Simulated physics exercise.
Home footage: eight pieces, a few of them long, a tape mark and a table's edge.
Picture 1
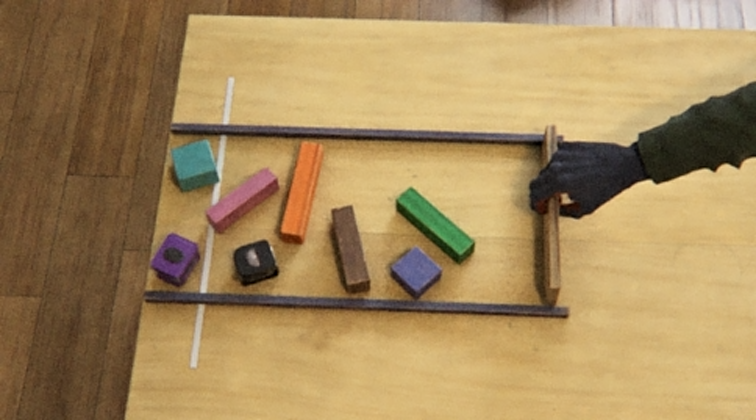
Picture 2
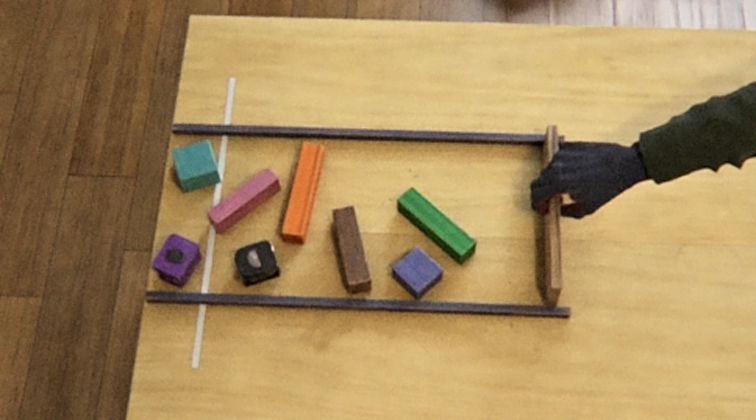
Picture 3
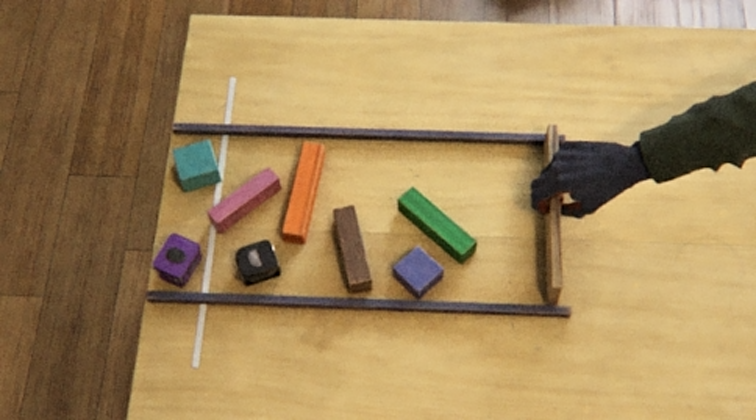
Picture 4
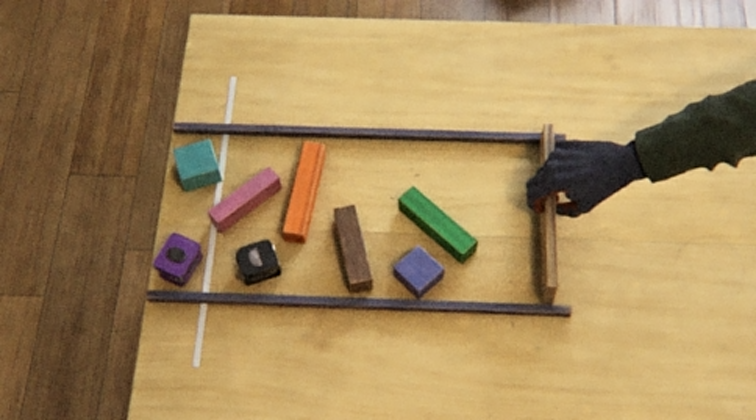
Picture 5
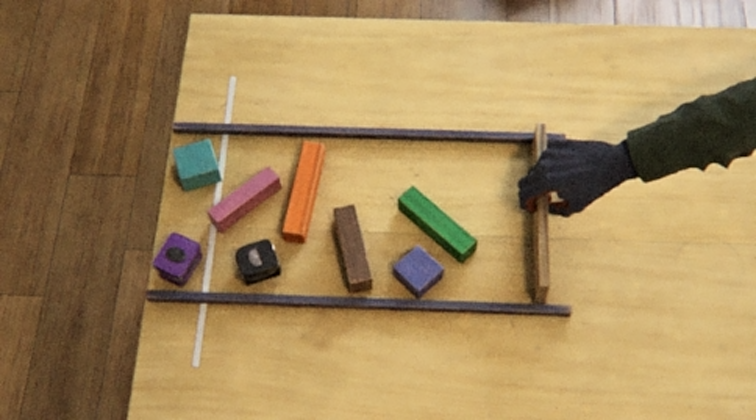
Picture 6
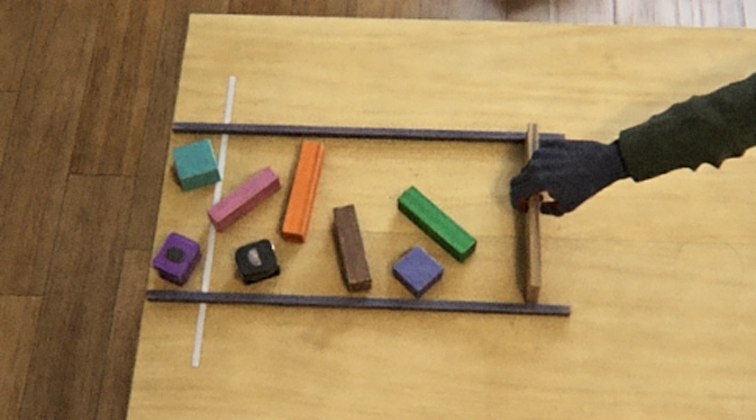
On a wooden table, a gloved hand slides a board slightly left toward scattered colourful pieces.
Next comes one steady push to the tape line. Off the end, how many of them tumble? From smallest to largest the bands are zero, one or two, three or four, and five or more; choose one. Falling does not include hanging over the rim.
The right band is three or four.
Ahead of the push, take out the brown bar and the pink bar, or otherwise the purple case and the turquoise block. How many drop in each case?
That gives 2 in the first case, then 2 in the second.
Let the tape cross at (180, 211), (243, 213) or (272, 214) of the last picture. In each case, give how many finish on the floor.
6, 2, 0.
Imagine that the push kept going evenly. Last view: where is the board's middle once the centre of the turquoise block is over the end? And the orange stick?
Turquoise block: (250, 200); orange stick: (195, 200).
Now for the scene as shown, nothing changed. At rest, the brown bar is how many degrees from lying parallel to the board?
Roughly 15° out of line.
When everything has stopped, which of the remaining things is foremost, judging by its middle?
That would be the brown bar.
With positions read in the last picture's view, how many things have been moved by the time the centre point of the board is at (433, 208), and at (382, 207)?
2 at one spot and 3 at the other.
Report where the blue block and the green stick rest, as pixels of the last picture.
For the blue block it's (187, 273), and for the green stick it's (203, 208).
Early on, none off yet; purple case at rest near (178, 260); turquoise block at rest near (197, 165); pink bar at rest near (245, 199).
A while later, none off yet; purple case leaning a little near (139, 257); turquoise block travelled a little near (176, 157); pink bar travelled about its own width near (198, 184).
Finally, the number that fall off is three or four; lost, black case, pink bar, turquoise block and purple case.
